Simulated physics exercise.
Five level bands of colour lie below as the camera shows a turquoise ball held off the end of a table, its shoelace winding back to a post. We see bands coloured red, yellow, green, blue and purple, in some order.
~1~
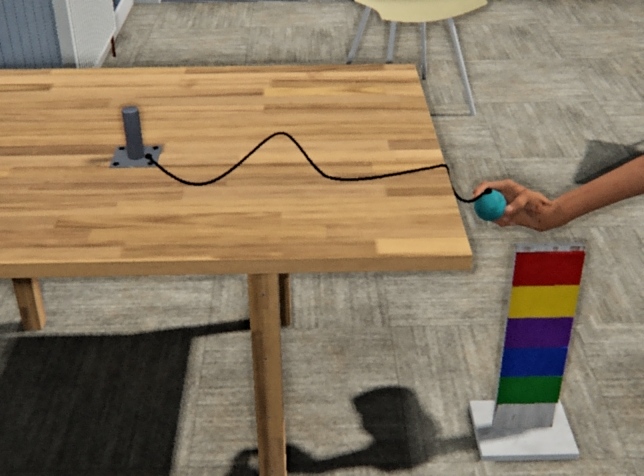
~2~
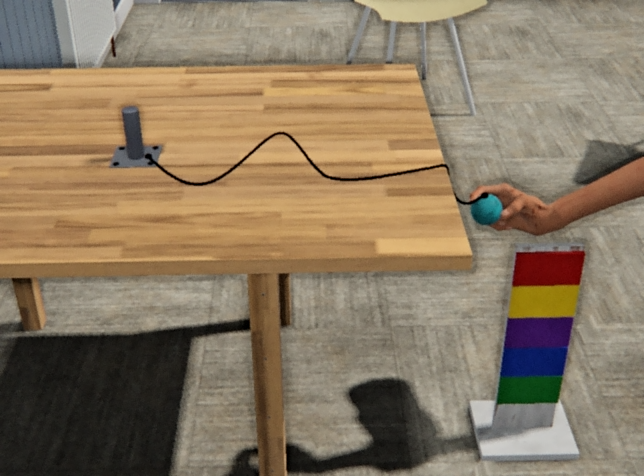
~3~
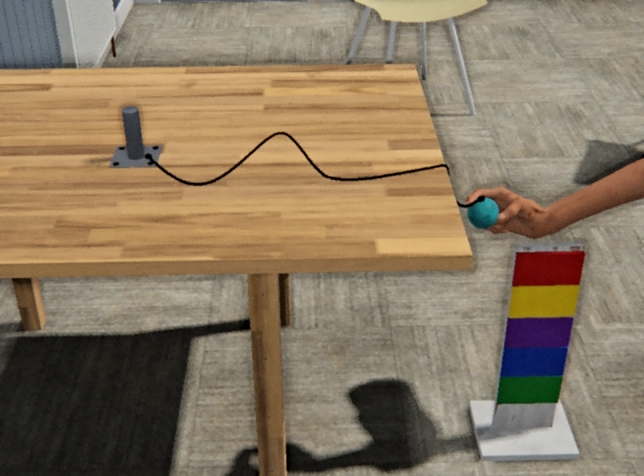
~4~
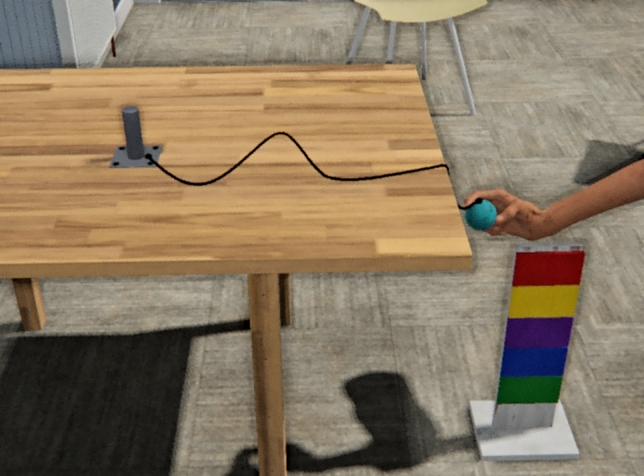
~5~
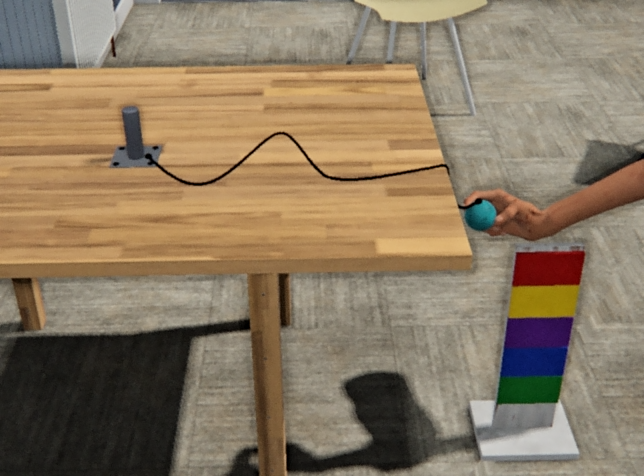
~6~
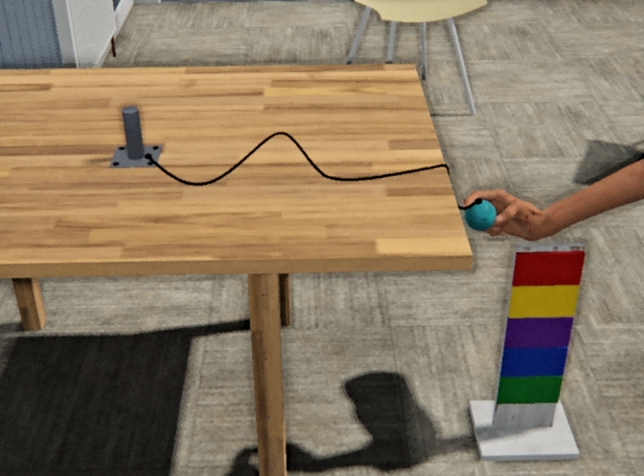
A hand holding a turquoise ball on a black cord beside a wooden table, shifting it slightly left, then keeping still.
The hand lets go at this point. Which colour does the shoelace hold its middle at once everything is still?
The shoelace holds its middle at blue.
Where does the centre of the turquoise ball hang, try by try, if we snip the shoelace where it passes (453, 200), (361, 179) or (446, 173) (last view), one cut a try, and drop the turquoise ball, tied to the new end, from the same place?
So, going through them: (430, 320) first, (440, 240) next, (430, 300) last.
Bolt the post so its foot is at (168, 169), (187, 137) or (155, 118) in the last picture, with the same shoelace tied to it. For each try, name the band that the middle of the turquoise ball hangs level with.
Green; green; blue.
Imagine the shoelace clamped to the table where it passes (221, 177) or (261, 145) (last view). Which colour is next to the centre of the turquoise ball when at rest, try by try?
Going through them one at a time, the answers are purple; yellow.
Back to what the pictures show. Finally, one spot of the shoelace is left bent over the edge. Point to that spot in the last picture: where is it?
At (311, 161), roughly.
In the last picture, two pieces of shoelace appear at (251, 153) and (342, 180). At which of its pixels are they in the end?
The first settles around (315, 159), the second around (441, 212).
Soon after, ball near (440, 336); level with purple.
Then, ball near (423, 361); level with blue.
At rest, ball near (428, 364); level with blue. The shoelace holds its middle at blue.
